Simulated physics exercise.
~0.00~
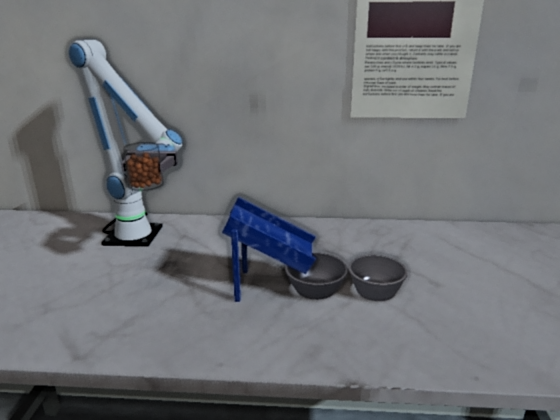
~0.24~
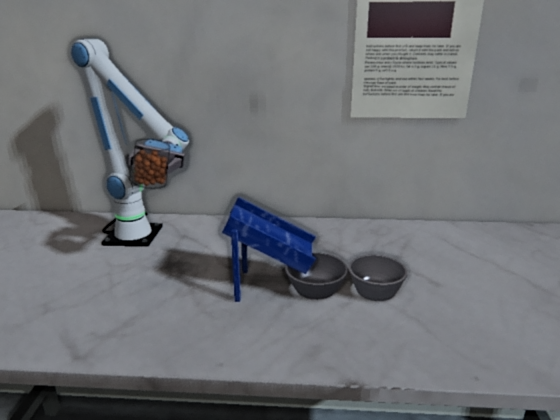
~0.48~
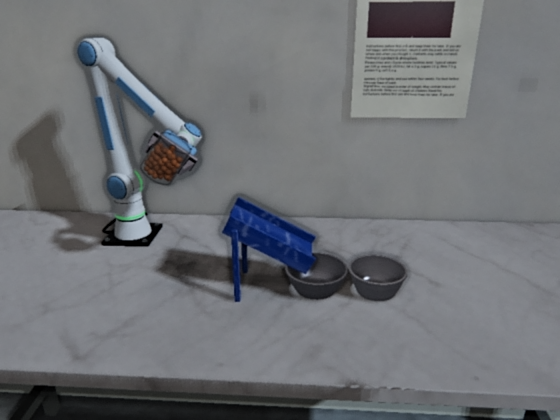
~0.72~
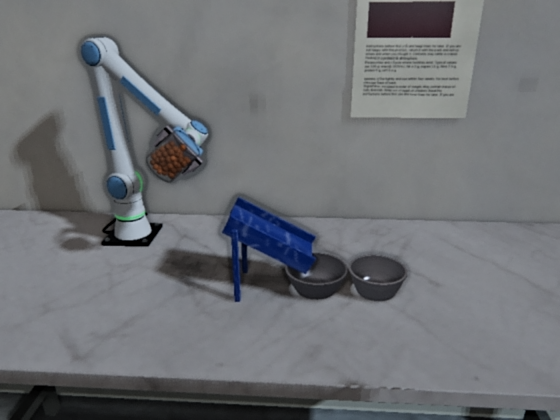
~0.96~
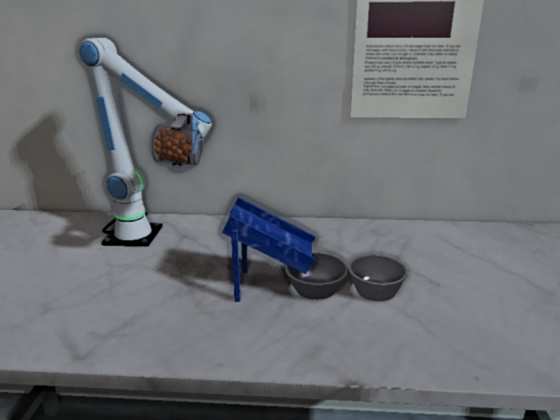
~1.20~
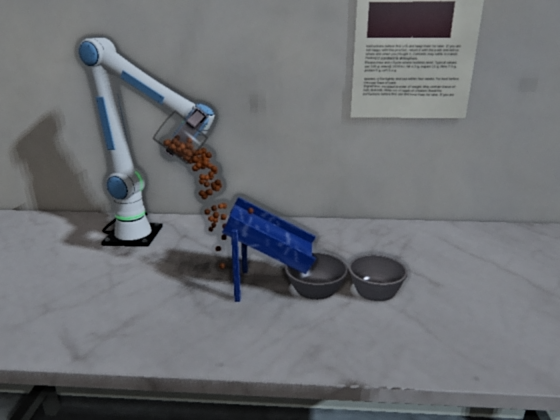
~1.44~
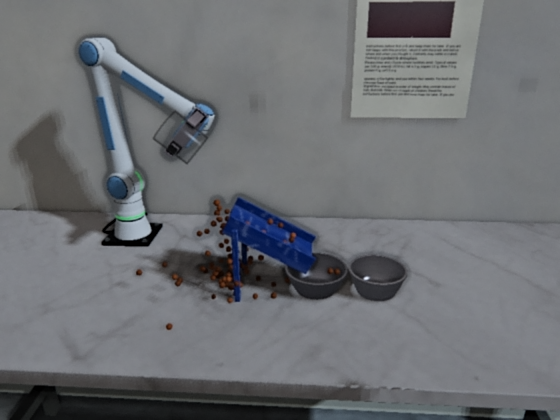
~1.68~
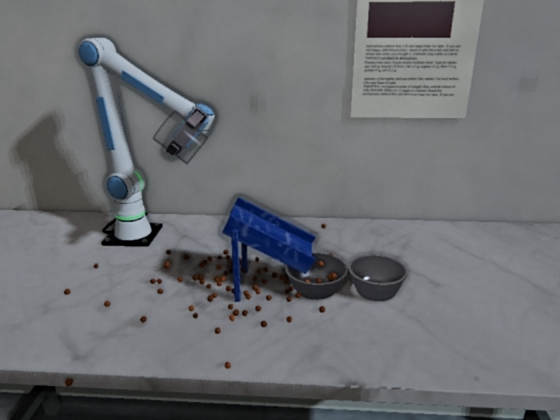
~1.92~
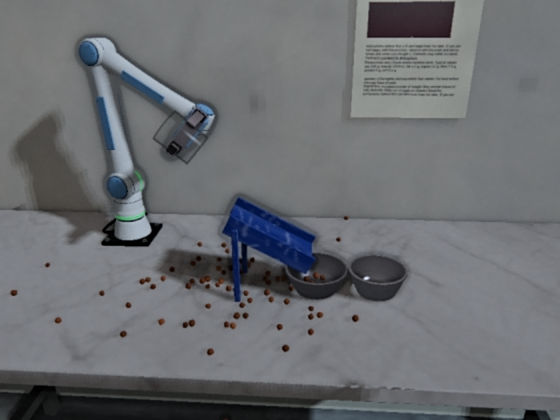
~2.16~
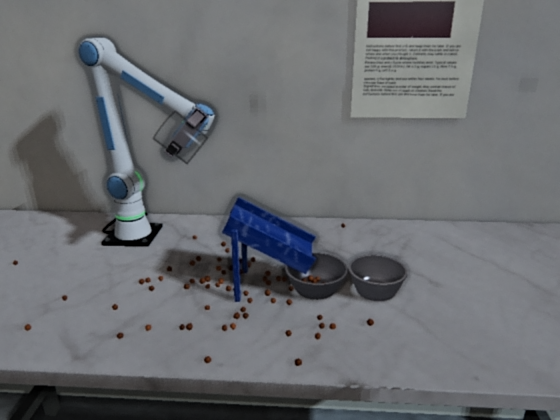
A white and blue robot arm holds a clear cup of brown hazelnuts at the left of a pale marble table, seen from the front by a still camera. A blue sloping chute on legs stands near the middle, with two grey bowls to its right and a printed sheet on the grey wall behind. The arm lifts the cup slightly rightward, tipping it further and further until the nuts pour out. Most miss the chute, falling around its upper end and scattering widely across the table. A few reach the nearer bowl, while the upturned cup stays still, emptied.
